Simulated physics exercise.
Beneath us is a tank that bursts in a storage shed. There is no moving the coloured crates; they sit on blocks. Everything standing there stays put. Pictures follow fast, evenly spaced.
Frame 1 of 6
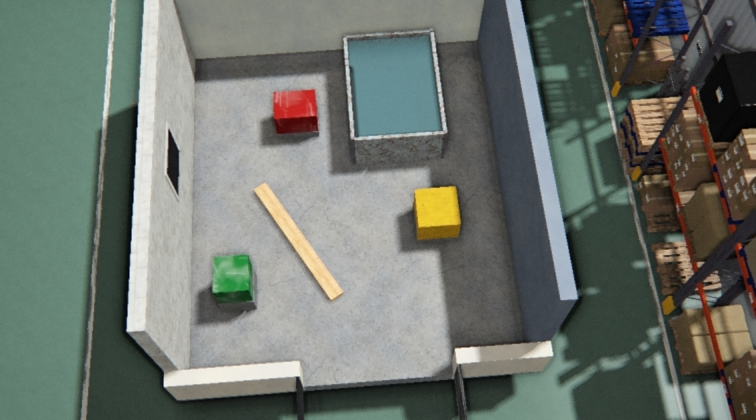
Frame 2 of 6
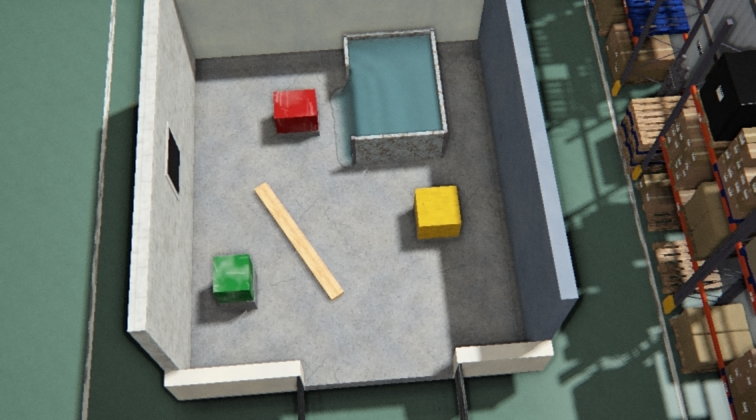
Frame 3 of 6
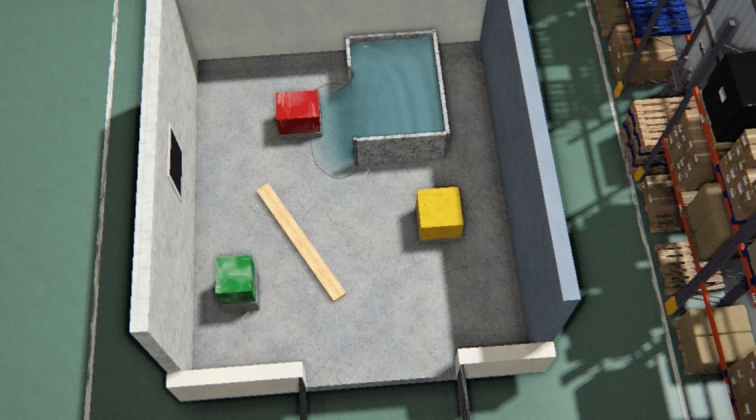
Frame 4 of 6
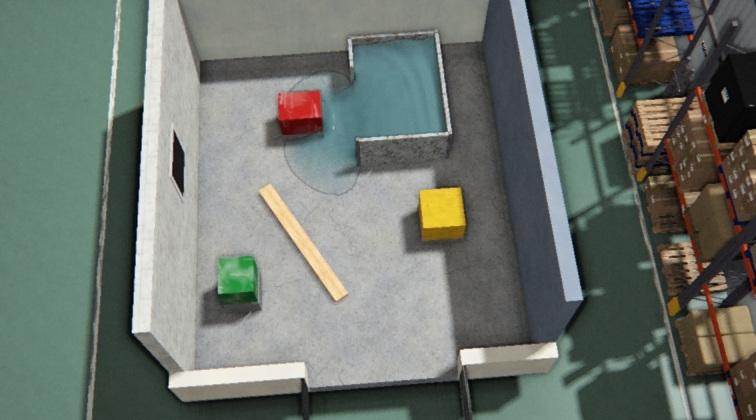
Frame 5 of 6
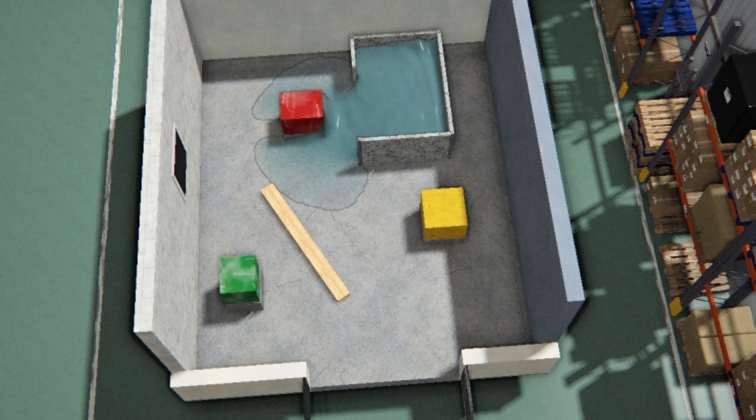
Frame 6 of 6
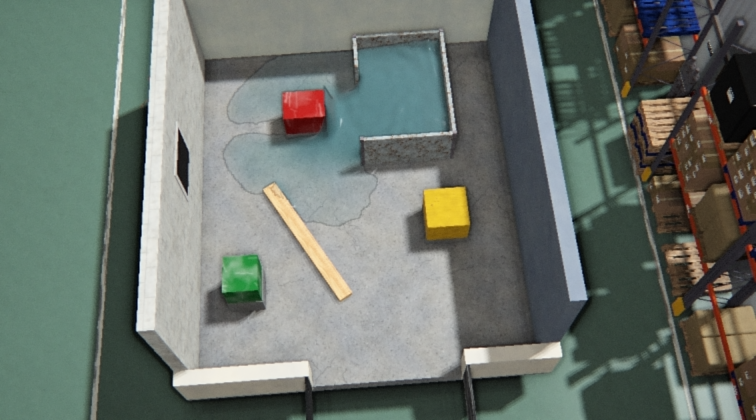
A water tank bursts open on its left side and water spreads around the red crate.
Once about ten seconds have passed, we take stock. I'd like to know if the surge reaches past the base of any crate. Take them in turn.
In the end the yellow crate is safe from the water; the red crate is caught by the water; the green crate is safe from the water.
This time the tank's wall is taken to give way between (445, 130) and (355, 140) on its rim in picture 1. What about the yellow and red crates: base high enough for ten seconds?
As I see it, yellow is doused and red stays clear.
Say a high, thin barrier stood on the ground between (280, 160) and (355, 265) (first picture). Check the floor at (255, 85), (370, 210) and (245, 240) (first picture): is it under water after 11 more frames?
As listed: Under water, awash, no water.
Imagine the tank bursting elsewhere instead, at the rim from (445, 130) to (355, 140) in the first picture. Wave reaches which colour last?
It's the red one.
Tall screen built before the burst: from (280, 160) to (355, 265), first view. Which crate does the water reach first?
Answer: The crate marked red.
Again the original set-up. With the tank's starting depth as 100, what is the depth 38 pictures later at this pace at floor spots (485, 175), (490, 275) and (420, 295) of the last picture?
In the order asked, some 2, 2 and 6 in a hundred.
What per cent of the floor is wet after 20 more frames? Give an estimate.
Some 70 in a hundred.
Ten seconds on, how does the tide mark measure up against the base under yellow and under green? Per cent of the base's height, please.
About 60 % and 60 %.
A moment on, water covers 35 % of the floor; the yellow crate not reached, the red crate water round its plinth, the green crate not reached.
Next, water covers 55 % of the floor; the yellow crate not reached, the red crate water round its plinth, the green crate water round its plinth.
Then, water covers 70 % of the floor; the yellow crate not reached, the red crate water round its plinth, the green crate water round its plinth.
Later, water covers 90 % of the floor; the yellow crate water round its plinth, the red crate water round its plinth, the green crate water round its plinth.
In the end, water covers 100 % of the floor; the yellow crate stayed above the water, the red crate was topped, the green crate stayed above the water.
